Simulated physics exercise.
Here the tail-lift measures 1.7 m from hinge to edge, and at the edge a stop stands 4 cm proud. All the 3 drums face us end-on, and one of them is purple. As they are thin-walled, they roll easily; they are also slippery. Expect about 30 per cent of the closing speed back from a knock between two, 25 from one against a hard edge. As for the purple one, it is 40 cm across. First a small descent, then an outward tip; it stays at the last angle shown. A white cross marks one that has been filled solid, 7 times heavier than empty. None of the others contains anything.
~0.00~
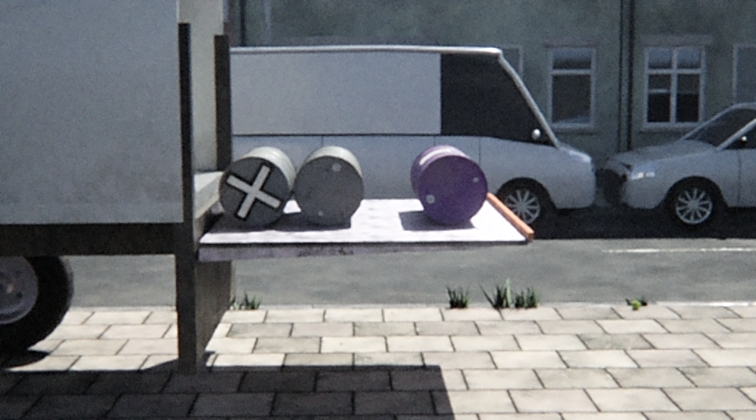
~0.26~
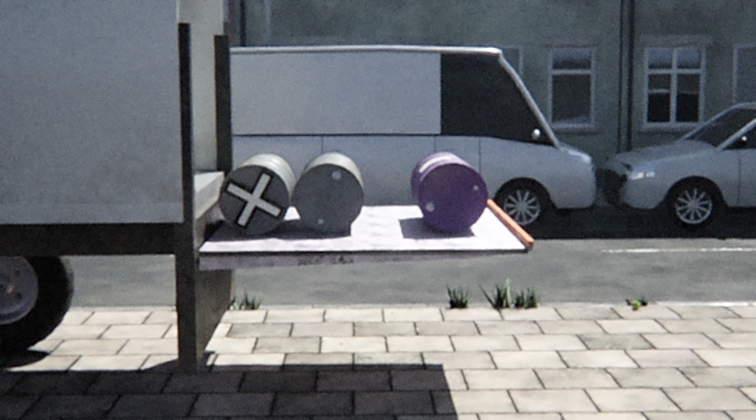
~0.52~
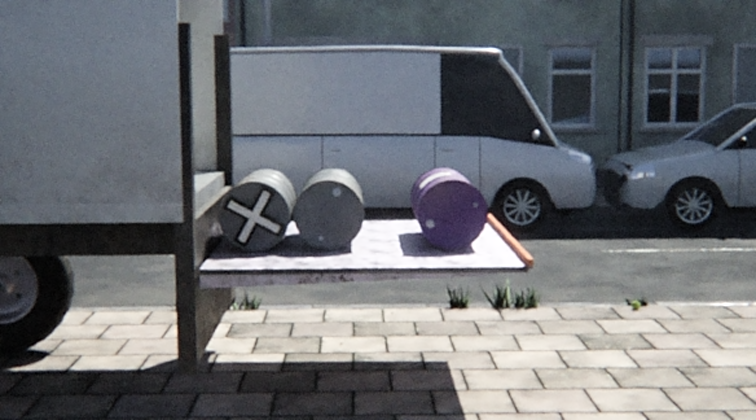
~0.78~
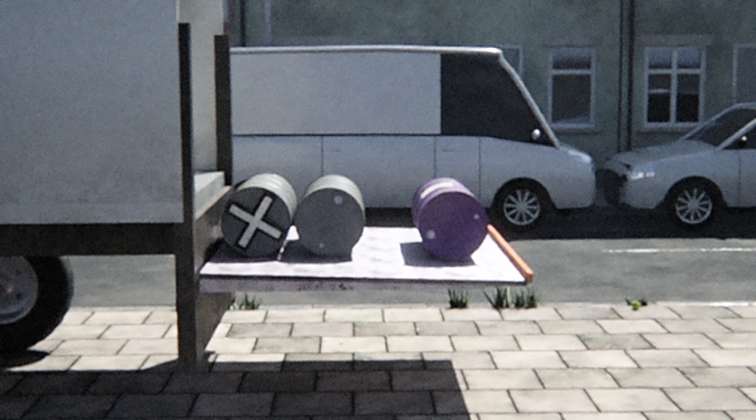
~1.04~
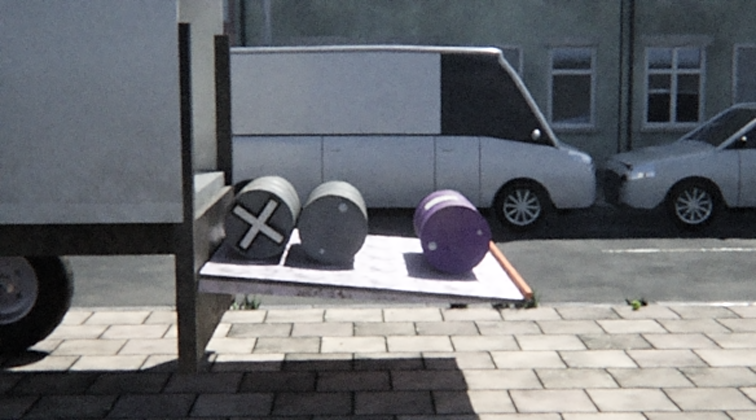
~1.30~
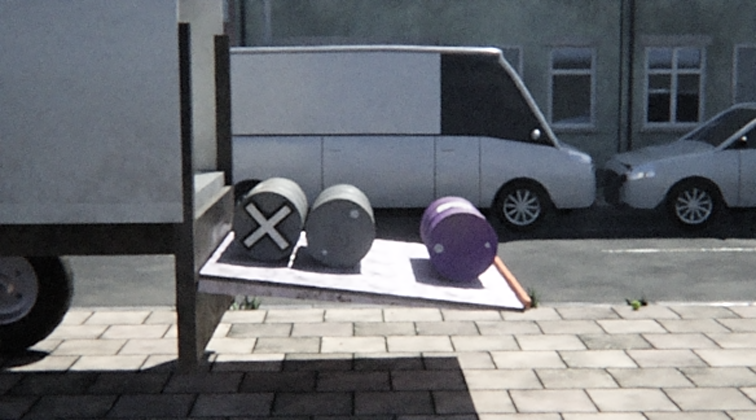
A truck's tail-lift carrying three drums, two grey and one purple, lowered a little beside a parked white van, then tilted down to the right, and the drums rolled slightly that way.
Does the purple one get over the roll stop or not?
It is going to come off.
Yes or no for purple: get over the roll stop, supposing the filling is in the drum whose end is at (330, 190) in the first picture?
In that case purple yes.
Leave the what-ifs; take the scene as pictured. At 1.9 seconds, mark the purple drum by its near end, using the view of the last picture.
Position: About (499, 248).
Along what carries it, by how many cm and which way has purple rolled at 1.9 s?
By then purple sits 25 right of where it began.
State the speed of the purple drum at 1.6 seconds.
Its speed is roughly 0.4 m/s.
Then, 1.6 s in, purple is on the plate, 20 cm from the stop, rolling right; 0 over the stop so far.
Then, 1.9 s in, purple is on the plate, 10 cm from the stop, rolling right; 0 over the stop so far.
Then, 2.2 s in, purple is on the plate, 10 cm from the stop, rolling left; 0 over the stop so far.
Then, 2.6 s in, purple is over the stop and falling; 1 over the stop so far.
In the end (6.4 s), purple is on the ground; 3 over the stop so far.
